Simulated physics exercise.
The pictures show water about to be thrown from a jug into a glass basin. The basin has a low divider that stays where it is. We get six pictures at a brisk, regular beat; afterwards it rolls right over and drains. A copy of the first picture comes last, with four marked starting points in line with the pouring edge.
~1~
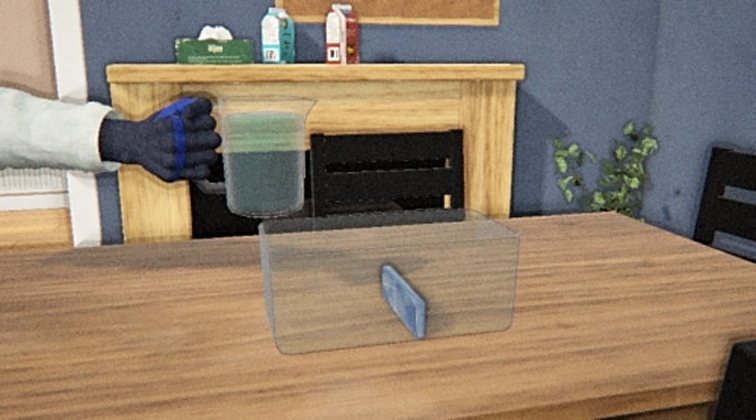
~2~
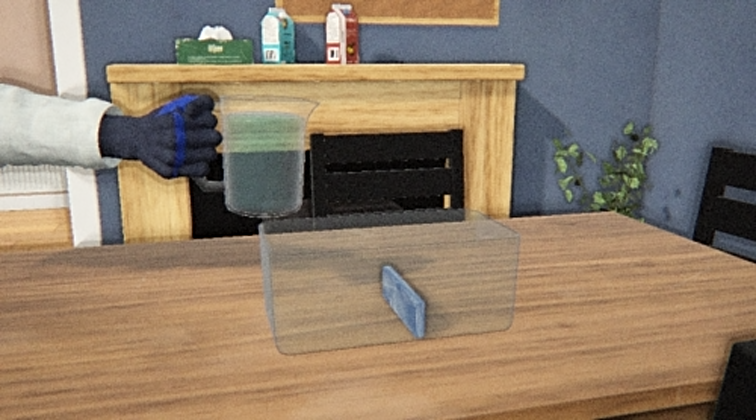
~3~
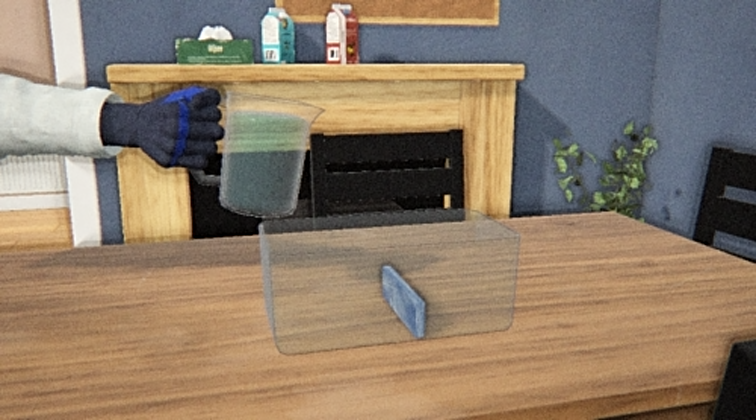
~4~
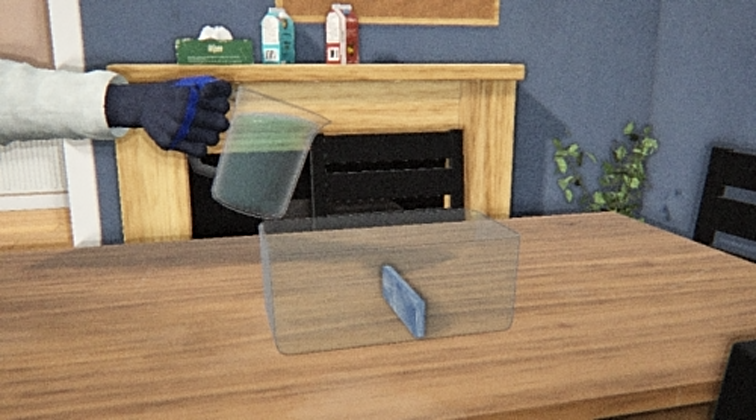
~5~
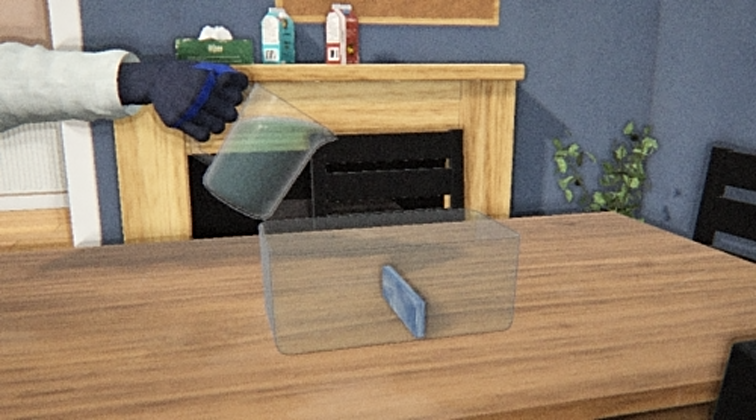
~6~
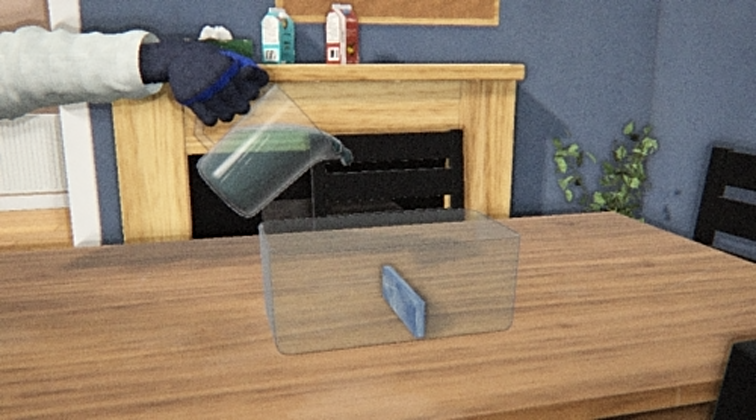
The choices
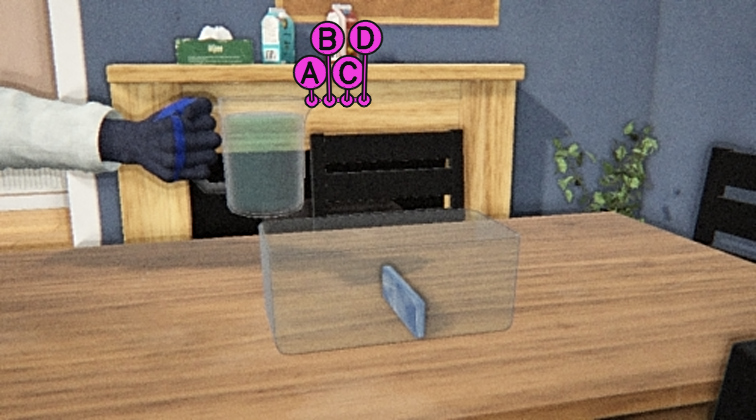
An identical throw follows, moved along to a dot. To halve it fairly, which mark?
Go for D.
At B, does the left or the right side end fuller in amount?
The left one.
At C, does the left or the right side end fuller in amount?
The left one.
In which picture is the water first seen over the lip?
Picture 6.
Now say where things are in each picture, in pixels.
In the first frame, upright, lip at (316, 100); basin from (276, 354) to (511, 327); top of the wall at (402, 283); nothing has left yet.
In the second frame, tipped about 2°, lip at (318, 102); nothing has left yet.
In the third frame, tipped about 9°, lip at (324, 109); nothing has left yet.
In the fourth frame, tipped about 20°, lip at (331, 121); nothing has left yet.
In the fifth frame, tipped about 33°, lip at (336, 137); nothing has left yet.
In the sixth frame, tipped about 49°, lip at (337, 157); water is over the lip, down to (345, 163).
On the marked copy, A at (311, 100); B at (329, 100); C at (346, 100); D at (364, 99).
With A, about 92 % ends left of the wall and 5 % right of it.
With B, about 88 % ends left of the wall and 9 % right of it; 3 % is lost outside.
With C, about 76 % ends left of the wall and 20 % right of it; 4 % is lost outside.
With D, about 51 % ends left of the wall and 48 % right of it.
